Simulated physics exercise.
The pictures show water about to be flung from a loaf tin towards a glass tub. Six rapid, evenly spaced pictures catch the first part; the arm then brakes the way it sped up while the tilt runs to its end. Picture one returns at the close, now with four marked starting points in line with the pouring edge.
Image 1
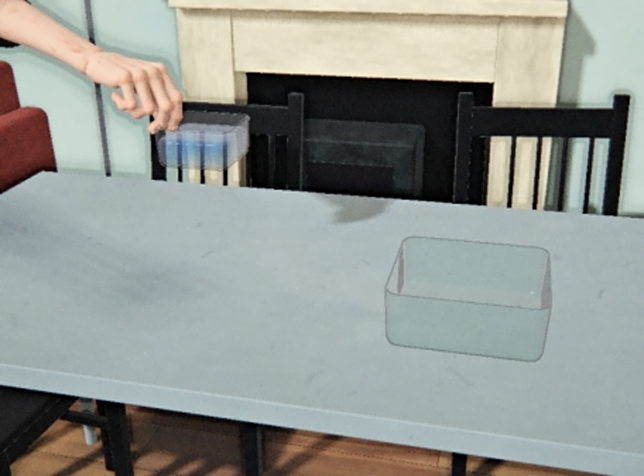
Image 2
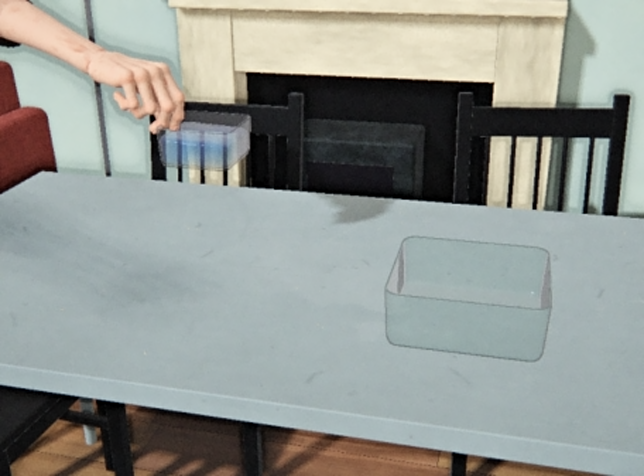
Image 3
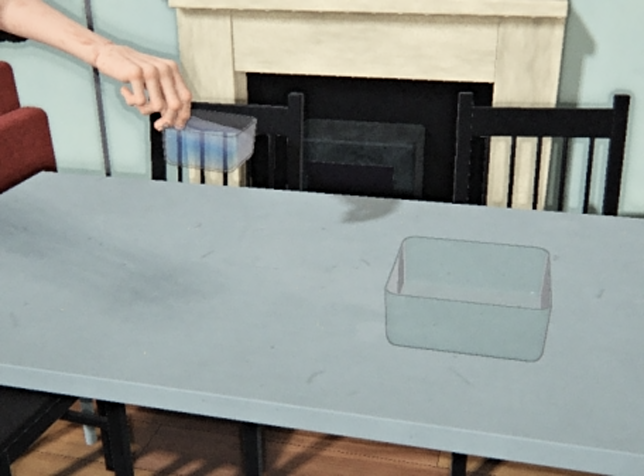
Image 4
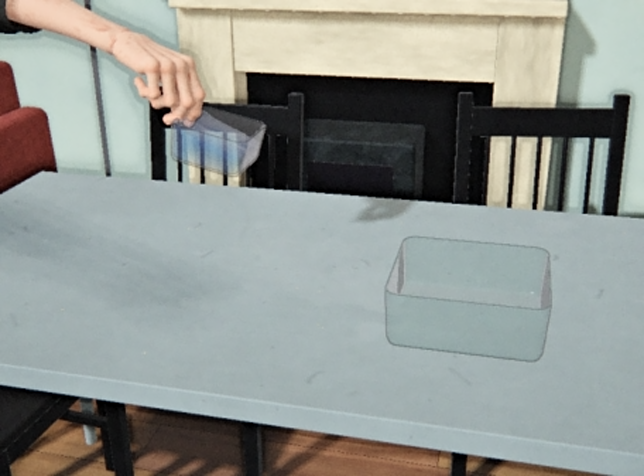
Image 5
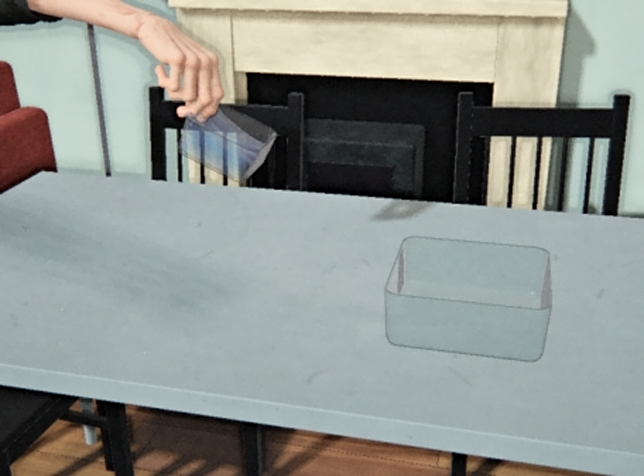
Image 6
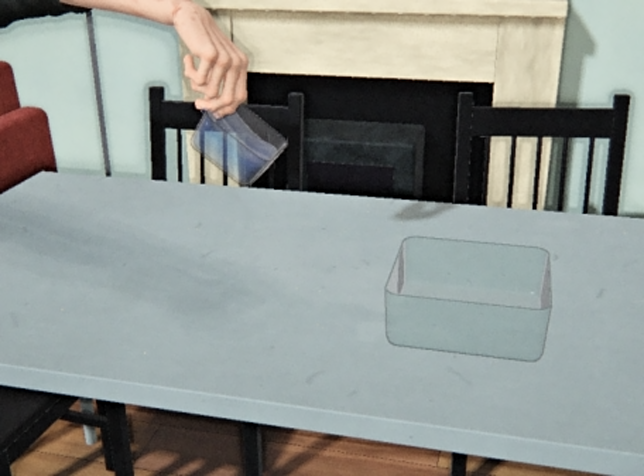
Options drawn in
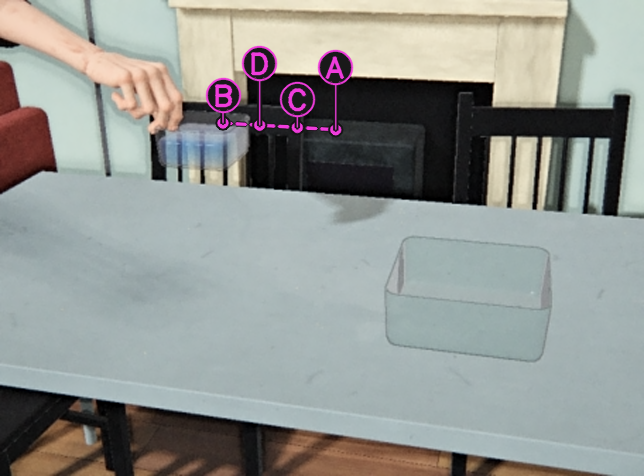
Hand holding a clear container of bluish liquid above a grey table, gradually tilting it rightward near an empty glass tub.
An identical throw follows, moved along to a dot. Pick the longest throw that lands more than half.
Go for D.
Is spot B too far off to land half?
Yes, it does.
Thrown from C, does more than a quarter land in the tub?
Yes, it does.
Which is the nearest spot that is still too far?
Spot B.
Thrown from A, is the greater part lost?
No, that is safe.
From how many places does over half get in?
Three.
In magenta, A at (335, 129); B at (223, 123); C at (297, 127); D at (259, 125).
Choosing A, about 90 % lands in the tub, 6 % falls short and 4 % goes beside or beyond.
Choosing B, about 11 % lands in the tub, 84 % falls short and 5 % goes beside or beyond.
Choosing C, about 73 % lands in the tub, 7 % falls short and 20 % goes beside or beyond.
Choosing D, about 71 % lands in the tub, 17 % falls short and 12 % goes beside or beyond.
